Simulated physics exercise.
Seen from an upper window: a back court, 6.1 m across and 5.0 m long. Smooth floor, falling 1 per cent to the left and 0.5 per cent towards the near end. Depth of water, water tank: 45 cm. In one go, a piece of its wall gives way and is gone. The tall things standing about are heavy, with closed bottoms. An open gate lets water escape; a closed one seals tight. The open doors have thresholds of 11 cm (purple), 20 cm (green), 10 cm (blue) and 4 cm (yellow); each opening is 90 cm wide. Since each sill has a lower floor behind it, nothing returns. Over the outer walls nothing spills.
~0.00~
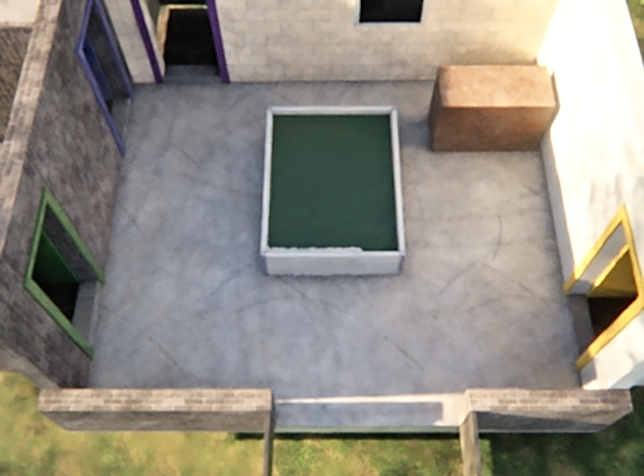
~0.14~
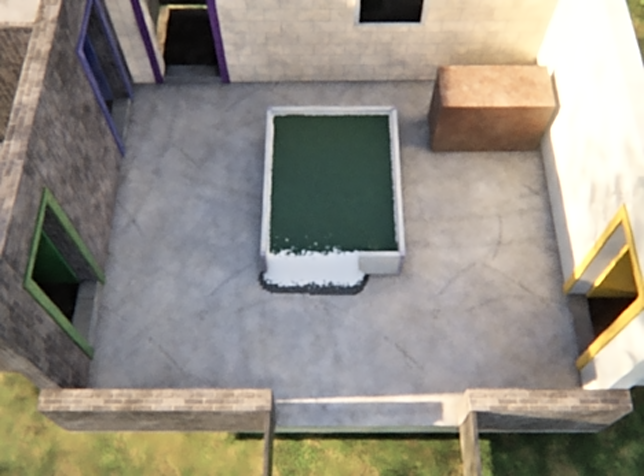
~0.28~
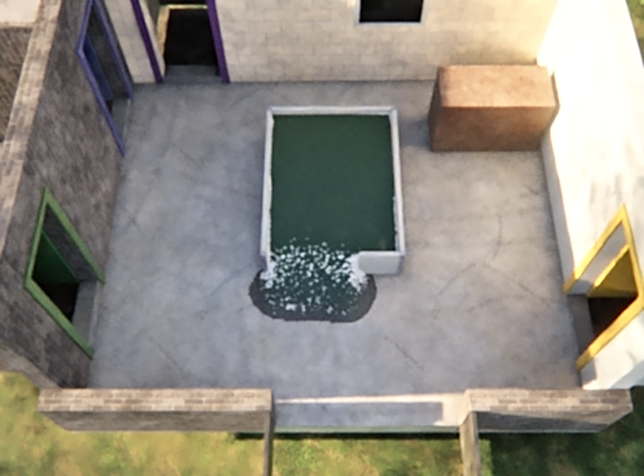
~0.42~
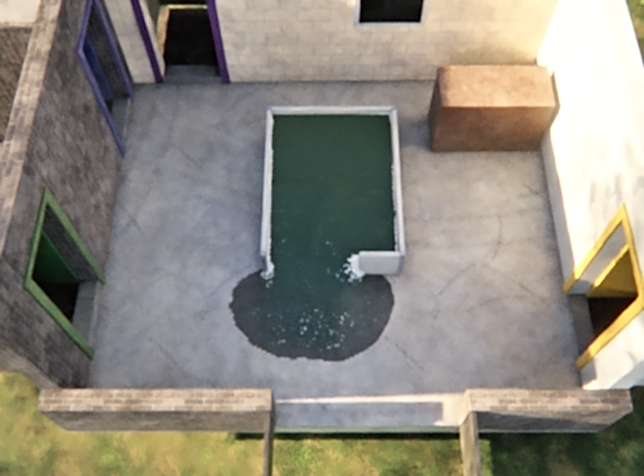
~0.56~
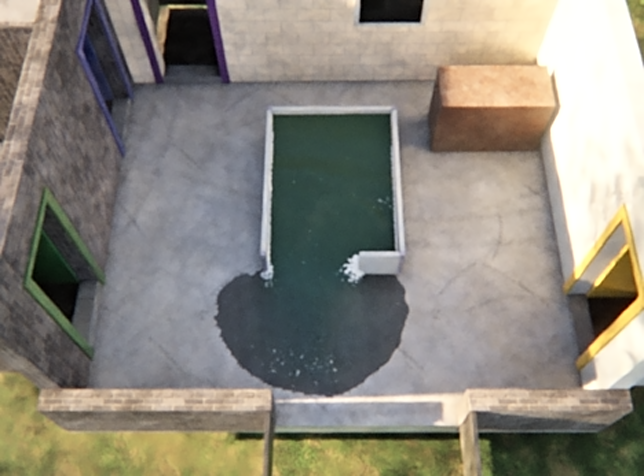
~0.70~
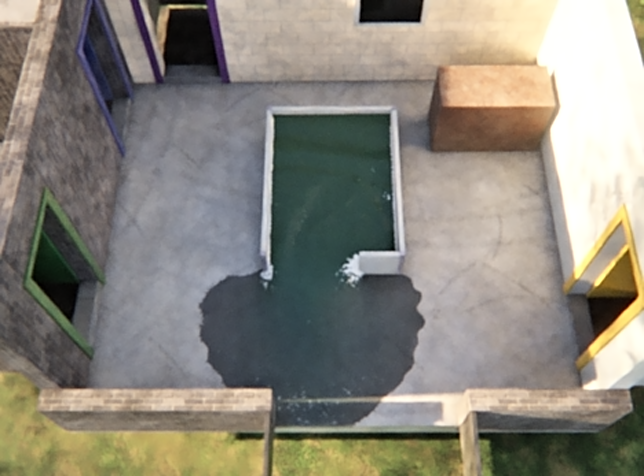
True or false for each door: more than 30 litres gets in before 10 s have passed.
Purple door false, green door false, blue door false, yellow door false.
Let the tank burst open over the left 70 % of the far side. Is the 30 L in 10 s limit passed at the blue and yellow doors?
Measured against that limit, blue comes out beyond it and yellow comes out short of it.
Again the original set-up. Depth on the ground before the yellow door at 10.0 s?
About 0.0 cm.
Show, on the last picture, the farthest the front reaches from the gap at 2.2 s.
Around (85, 406).
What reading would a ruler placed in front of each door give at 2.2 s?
Depth readings (cm): Purple = 0; green = 2; blue = 0; yellow = 0.
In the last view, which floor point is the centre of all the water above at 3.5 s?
I'd say somewhere around (275, 264).
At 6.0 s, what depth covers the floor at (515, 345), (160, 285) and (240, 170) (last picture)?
Listed order: 0 / 4 / 2 cm.
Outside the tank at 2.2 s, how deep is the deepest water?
Roughly 33 cm.
After 1.4 s water covers 20 % of the floor and is deepest (24 cm) near (247, 405); purple door not reached, green door not reached, blue door not reached, yellow door not reached.
After 2.2 s water covers 25 % of the floor and is deepest (33 cm) near (85, 406); purple door not reached, green door not reached, blue door not reached, yellow door not reached.
After 3.5 s water covers 35 % of the floor and is deepest (23 cm) near (85, 406); purple door not reached, green door 13 cm at the sill, 0 L in, blue door not reached, yellow door not reached.
After 6.0 s water covers 55 % of the floor and is deepest (12 cm) near (85, 406); purple door 8 cm at the sill, 0 L in, green door 8 cm at the sill, 0 L in, blue door 3 cm at the sill, 0 L in, yellow door not reached.
After 10.0 s water covers 60 % of the floor and is deepest (8 cm) near (122, 170); purple door 6 cm at the sill, 0 L in, green door 5 cm at the sill, 0 L in, blue door 8 cm at the sill, 0 L in, yellow door not reached.
